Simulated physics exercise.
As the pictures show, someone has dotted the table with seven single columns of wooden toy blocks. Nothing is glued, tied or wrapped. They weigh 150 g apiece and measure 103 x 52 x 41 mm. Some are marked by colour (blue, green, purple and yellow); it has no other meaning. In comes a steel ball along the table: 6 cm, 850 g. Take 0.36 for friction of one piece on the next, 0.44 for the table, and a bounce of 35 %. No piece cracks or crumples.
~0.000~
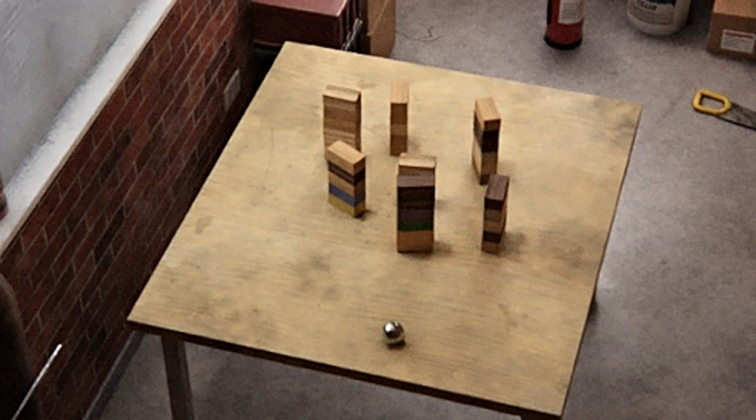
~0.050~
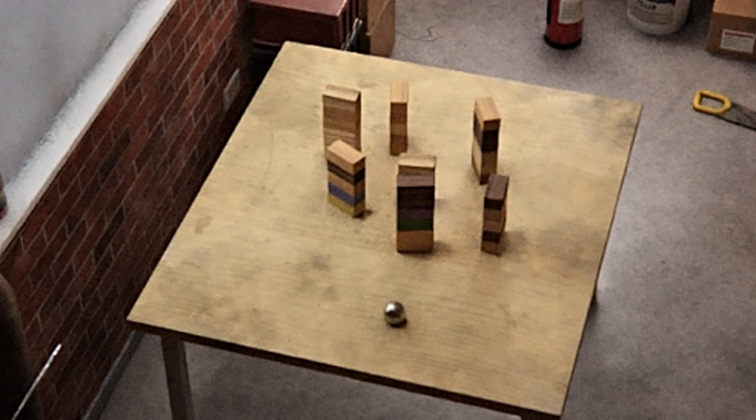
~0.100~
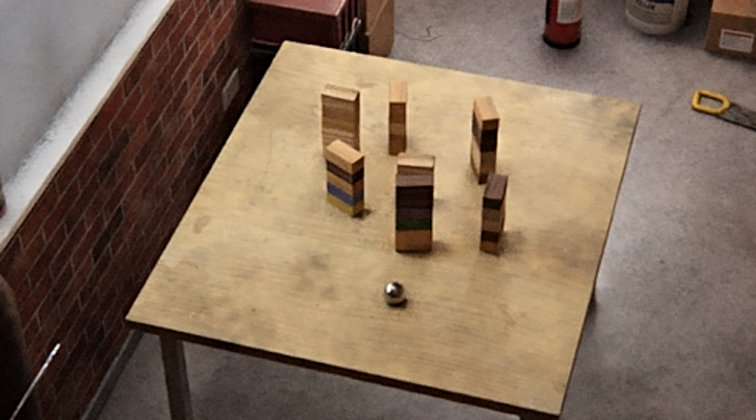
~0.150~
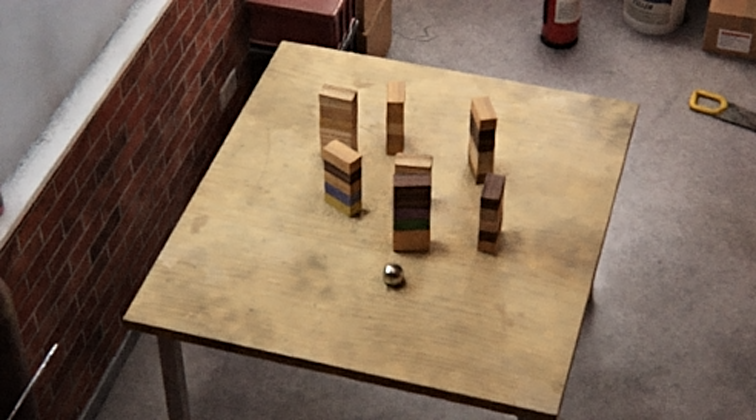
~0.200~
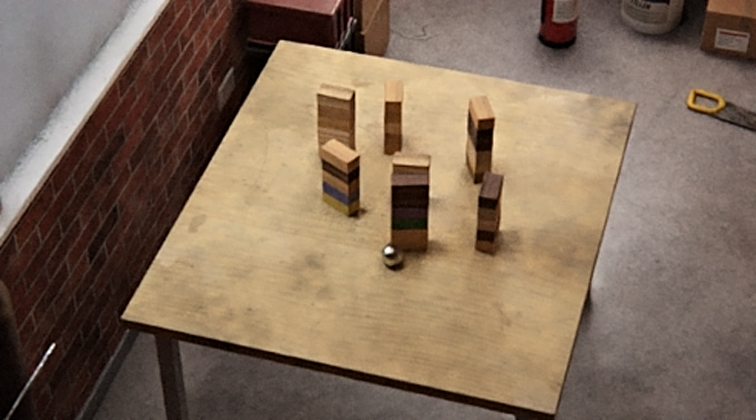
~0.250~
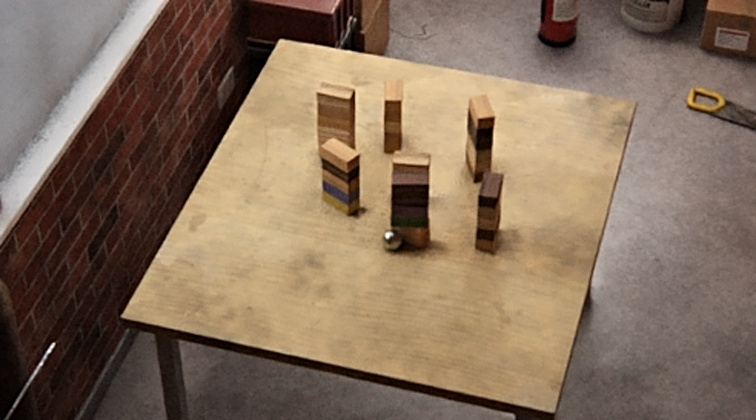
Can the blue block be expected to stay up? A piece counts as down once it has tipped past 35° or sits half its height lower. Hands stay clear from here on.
That block remains up.
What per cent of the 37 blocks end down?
About 10 per cent.
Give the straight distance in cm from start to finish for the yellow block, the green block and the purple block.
Yellow 0, green 10, purple 18.
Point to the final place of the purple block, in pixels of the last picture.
At about (371, 255).
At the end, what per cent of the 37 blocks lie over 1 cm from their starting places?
30 per cent.
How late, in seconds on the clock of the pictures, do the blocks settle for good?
Around 1.0 s.
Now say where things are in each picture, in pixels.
In the first picture (each place is the centre of the face we see best; the camera pans a little), ball (393, 333) 30 cm from contact, 1.4 m/s; blue block (341, 195); purple block (416, 215); yellow block (341, 205); all as stacked.
The second picture shows ball (394, 313) 23 cm from contact, 1.4 m/s; blue block (340, 194).
The third picture shows ball (394, 293) 16 cm from contact, 1.4 m/s; blue block (339, 194).
The fourth picture shows ball (393, 274) 9 cm from contact, 1.4 m/s; blue block (337, 194).
The fifth picture shows ball (392, 255) 14 mm from contact, 1.4 m/s; blue block (335, 193).
The sixth picture shows ball (393, 239) after contact, 1.1 m/s; blue block (335, 192); green block (409, 222) moved 4 mm; purple block (410, 212); 3 have shifted.
By 0.34 s, ball still moving; none of the 37 blocks down, 6 disturbed; blue block unmoved; purple block tilted 8°.
By 0.52 s, ball still moving; 4 of the 37 blocks down; blue block unmoved; green block tilted 40°.
By 0.68 s, ball still moving; 4 of the 37 blocks down; blue block unmoved; purple block on its side.
When it is over (1.3 s), ball rolling away; 4 of the 37 blocks down; blue block unmoved; green block on its side; purple block on its side. In pixels of the last frame, middles, blue block near (341, 188), green block near (396, 246).
